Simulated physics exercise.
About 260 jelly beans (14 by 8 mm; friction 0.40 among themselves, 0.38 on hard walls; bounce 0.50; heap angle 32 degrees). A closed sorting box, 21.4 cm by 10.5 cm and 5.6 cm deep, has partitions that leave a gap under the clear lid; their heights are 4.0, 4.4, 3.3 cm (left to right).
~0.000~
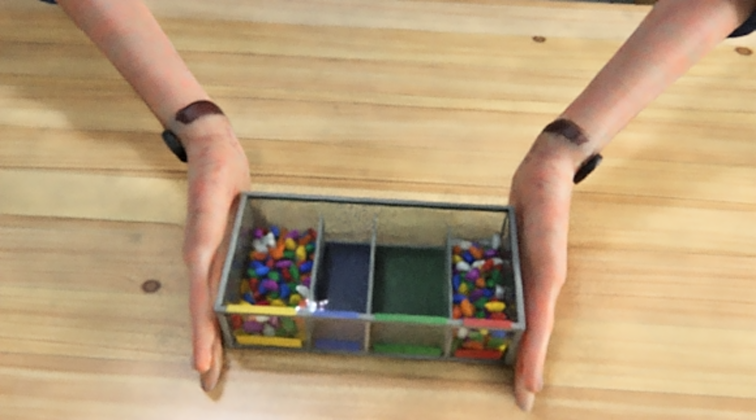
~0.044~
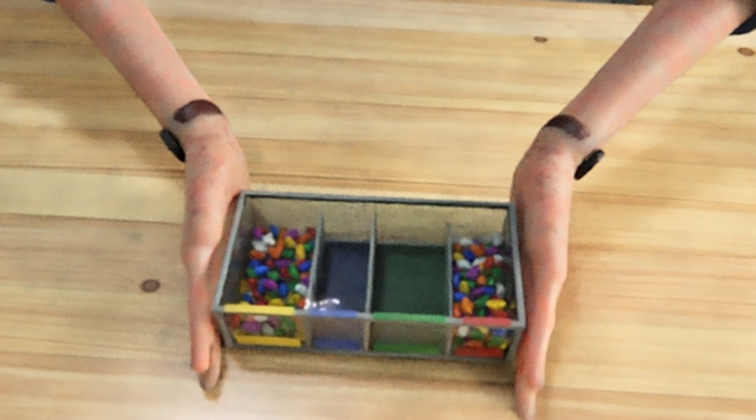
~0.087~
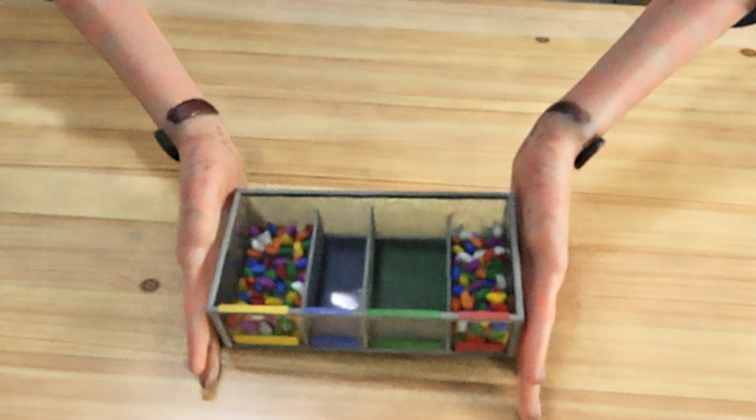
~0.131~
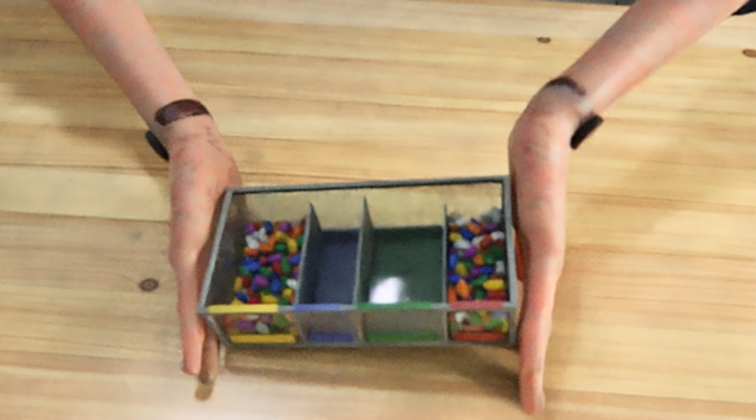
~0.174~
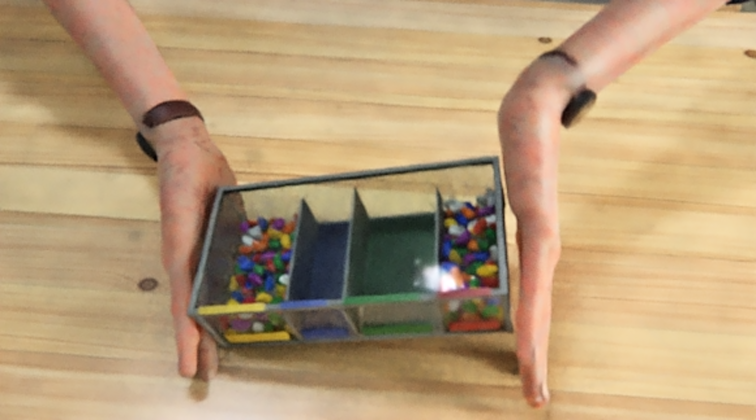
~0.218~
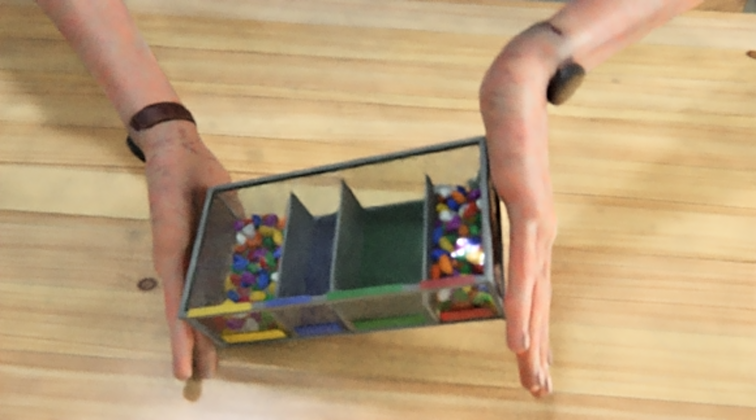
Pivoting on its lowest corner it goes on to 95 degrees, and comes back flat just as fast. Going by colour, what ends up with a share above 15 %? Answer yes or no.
Red: No, blue: No, green: Yes, yellow: Yes.
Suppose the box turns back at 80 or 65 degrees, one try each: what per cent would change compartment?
Some 25 and 10 per cent.
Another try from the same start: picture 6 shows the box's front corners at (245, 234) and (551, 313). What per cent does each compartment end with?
Red 50, blue 5, green 5, yellow 40.
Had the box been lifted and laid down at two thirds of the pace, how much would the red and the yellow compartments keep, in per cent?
In that case red 5, yellow 65.
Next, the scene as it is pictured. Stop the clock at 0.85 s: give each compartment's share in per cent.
Red 25, blue 0, green 15, yellow 60.
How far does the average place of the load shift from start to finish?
Some 3.5 cm.
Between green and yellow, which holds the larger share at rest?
It is the yellow one.
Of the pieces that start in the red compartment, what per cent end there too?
Roughly 10 per cent.
After 0.85 s, tilt 94 degrees; red 25 %, green 15 %, yellow 60 %.
After 1.26 s, tilt 40 degrees; red 5 %, blue 5 %, green 25 %, yellow 65 %.
After 1.76 s, tilt 0 degrees; red 5 %, blue 5 %, green 25 %, yellow 65 %.
By 2.2 s all is still; red 5 %, blue 5 %, green 25 %, yellow 65 %.
